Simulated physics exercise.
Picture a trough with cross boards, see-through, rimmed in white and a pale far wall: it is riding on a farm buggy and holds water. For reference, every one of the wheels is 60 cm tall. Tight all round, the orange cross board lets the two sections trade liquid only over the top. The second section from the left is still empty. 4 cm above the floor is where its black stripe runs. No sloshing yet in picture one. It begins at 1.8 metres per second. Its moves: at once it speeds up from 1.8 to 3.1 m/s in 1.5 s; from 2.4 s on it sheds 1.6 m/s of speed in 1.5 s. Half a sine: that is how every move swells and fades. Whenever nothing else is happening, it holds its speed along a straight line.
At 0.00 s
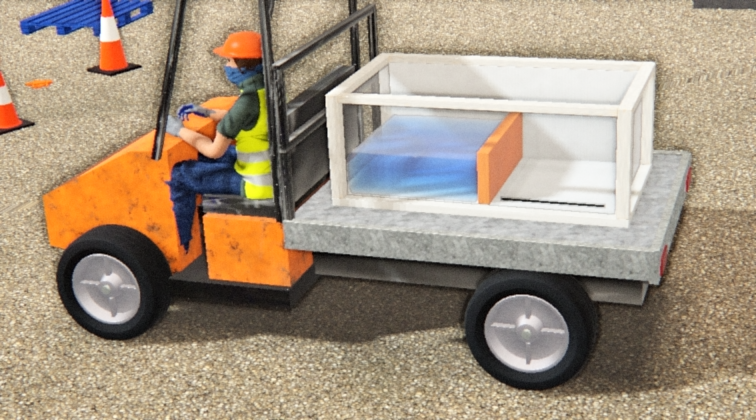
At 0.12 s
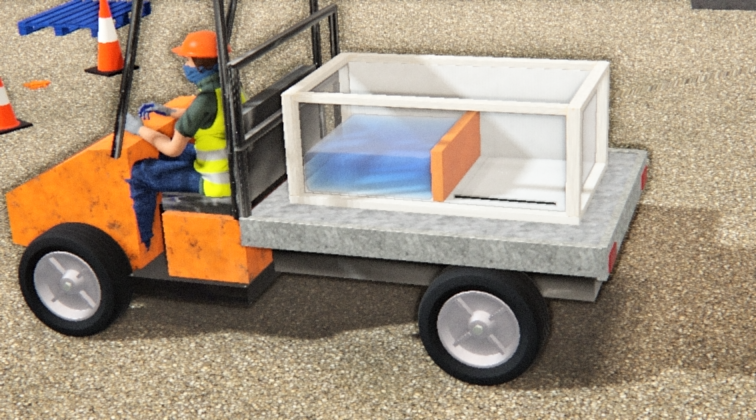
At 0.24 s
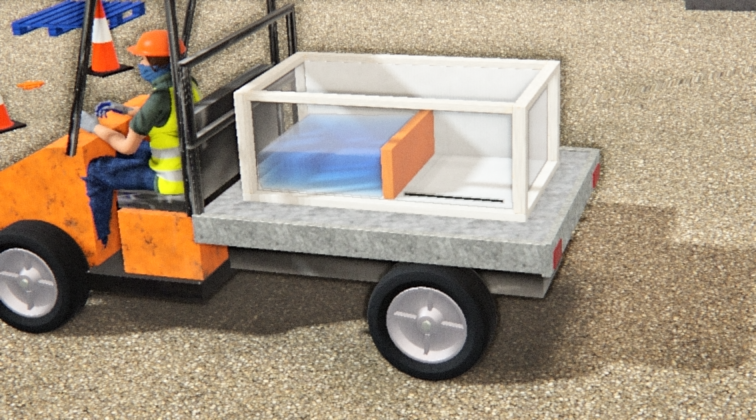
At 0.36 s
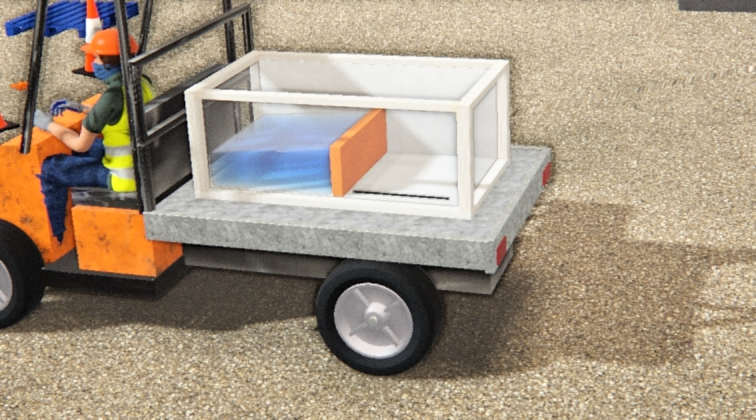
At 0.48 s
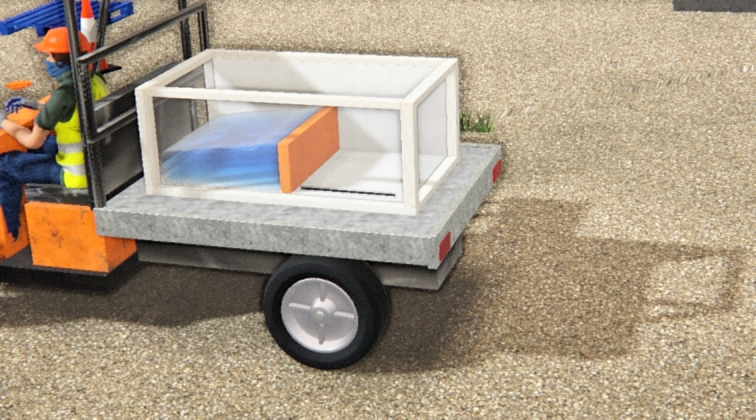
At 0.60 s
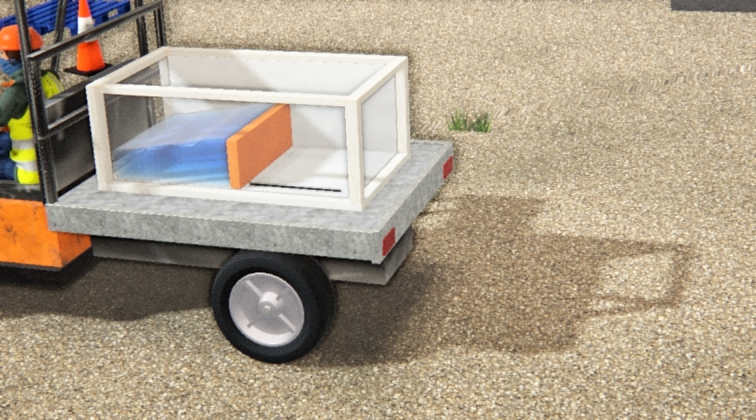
We see an orange farm buggy, driven by a person in a hard hat, roll left across gravel with a clear, white-rimmed trough on its bed, as the water left of an orange board tilts, rising toward the board.
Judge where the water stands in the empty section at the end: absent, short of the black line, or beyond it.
Absent.
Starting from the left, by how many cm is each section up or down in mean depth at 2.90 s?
Starting on the left, it's 0 and then 0.
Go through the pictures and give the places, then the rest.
In the first frame, surface heights from the left, (446, 120), dry; board top at (483, 153); the front is on the left, levels are read along the far wall; a wheel hub at (524, 338).
In the second frame, surface heights from the left, (404, 119), dry.
In the third frame, surface heights from the left, (359, 118), dry.
In the fourth frame, surface heights from the left, (313, 117), dry.
In the fifth frame, surface heights from the left, (266, 114), dry.
In the sixth frame, surface heights from the left, (219, 111), dry; a wheel hub at (263, 314).
After 1.60 s the mean depths from the left are 21, 0 cm.
After 2.90 s the mean depths from the left are 21, 0 cm.
After 4.40 s the mean depths from the left are 21, 0 cm.
After 6.89 s the mean depths from the left are 21, 0 cm.
